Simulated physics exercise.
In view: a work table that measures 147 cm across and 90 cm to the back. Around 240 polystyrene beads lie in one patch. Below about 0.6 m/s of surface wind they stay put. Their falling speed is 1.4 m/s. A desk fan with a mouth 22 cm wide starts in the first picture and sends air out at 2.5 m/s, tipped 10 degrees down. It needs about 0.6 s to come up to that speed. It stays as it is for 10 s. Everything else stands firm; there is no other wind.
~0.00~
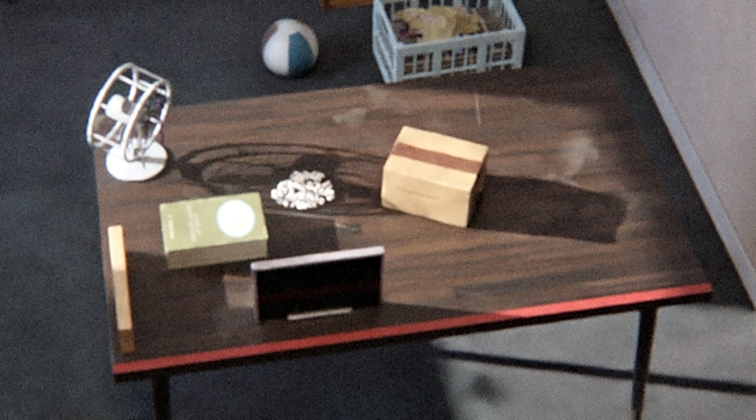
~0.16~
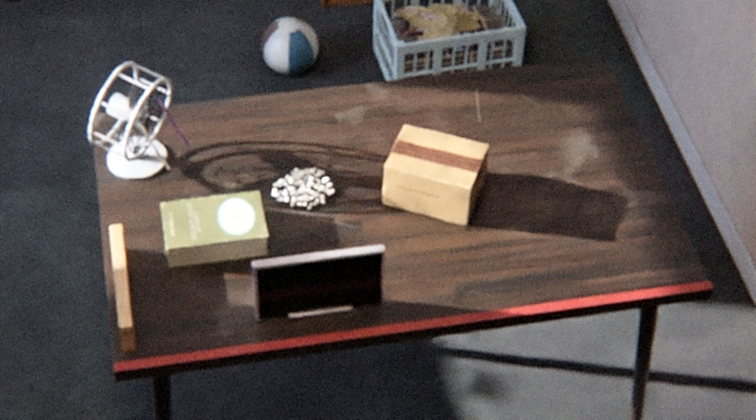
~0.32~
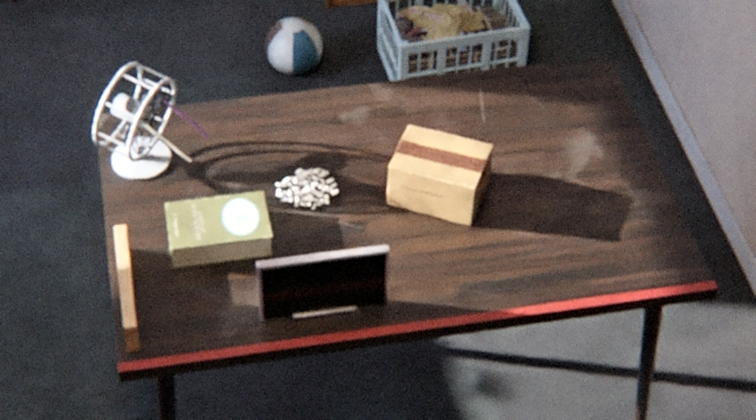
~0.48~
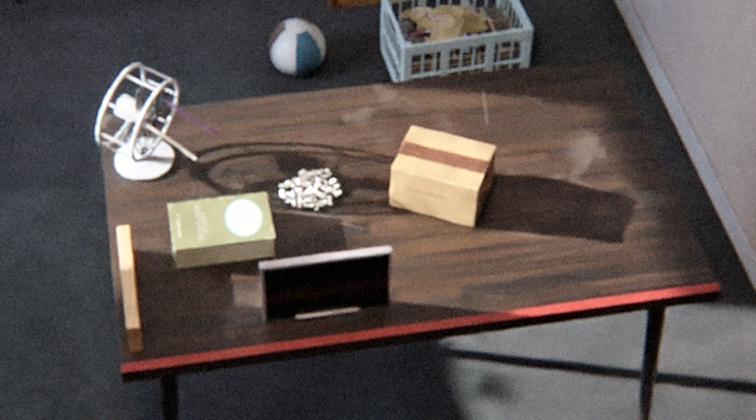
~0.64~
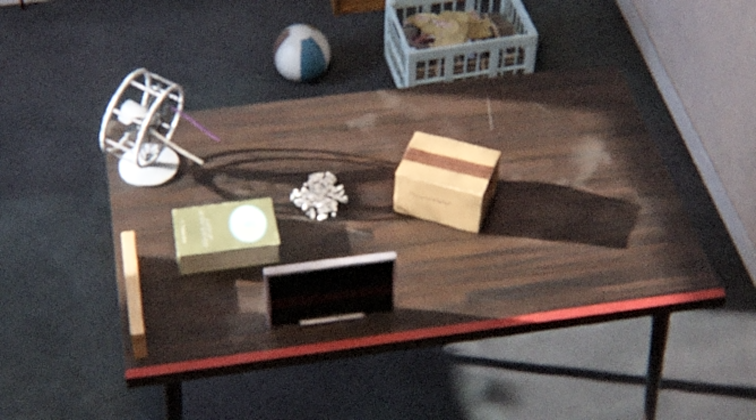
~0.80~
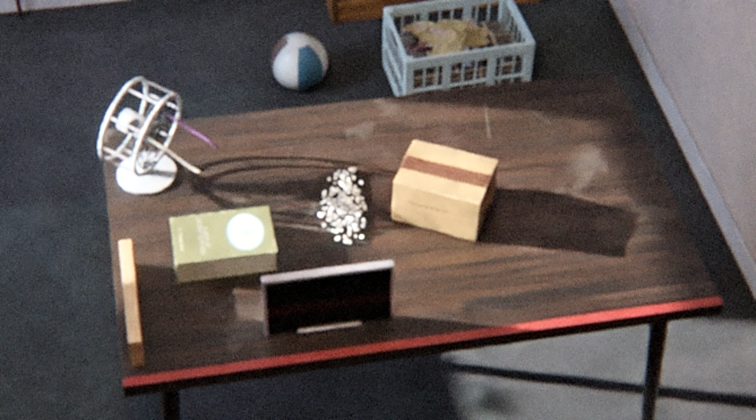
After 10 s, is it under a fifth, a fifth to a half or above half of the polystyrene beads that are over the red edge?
Of the polystyrene beads, from a fifth to a half end over the red edge.
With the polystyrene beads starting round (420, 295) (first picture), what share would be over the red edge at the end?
It would be near 100 %.
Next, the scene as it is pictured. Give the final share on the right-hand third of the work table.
Some 15 per cent.
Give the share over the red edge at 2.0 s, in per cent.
Some 30 per cent.
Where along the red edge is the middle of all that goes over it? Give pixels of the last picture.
At about (527, 332).
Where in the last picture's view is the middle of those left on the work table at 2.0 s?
Around (513, 130).
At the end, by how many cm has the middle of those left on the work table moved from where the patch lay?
About 75 cm.
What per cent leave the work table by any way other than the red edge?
About 50 %.
After 2.0 s, 46 % are on the move or not yet settled, 32 % are over the red edge; the middle of those still in play is near (513, 130).
After 3.2 s, 33 % are on the move or not yet settled, 32 % are over the red edge; the middle of those still in play is near (536, 102).
After 5.5 s, 21 % are on the move or not yet settled, 33 % are over the red edge; the middle of those still in play is near (520, 92).
After 10.0 s, at the end, 34 % are over the red edge; the middle of those still in play is near (523, 93).
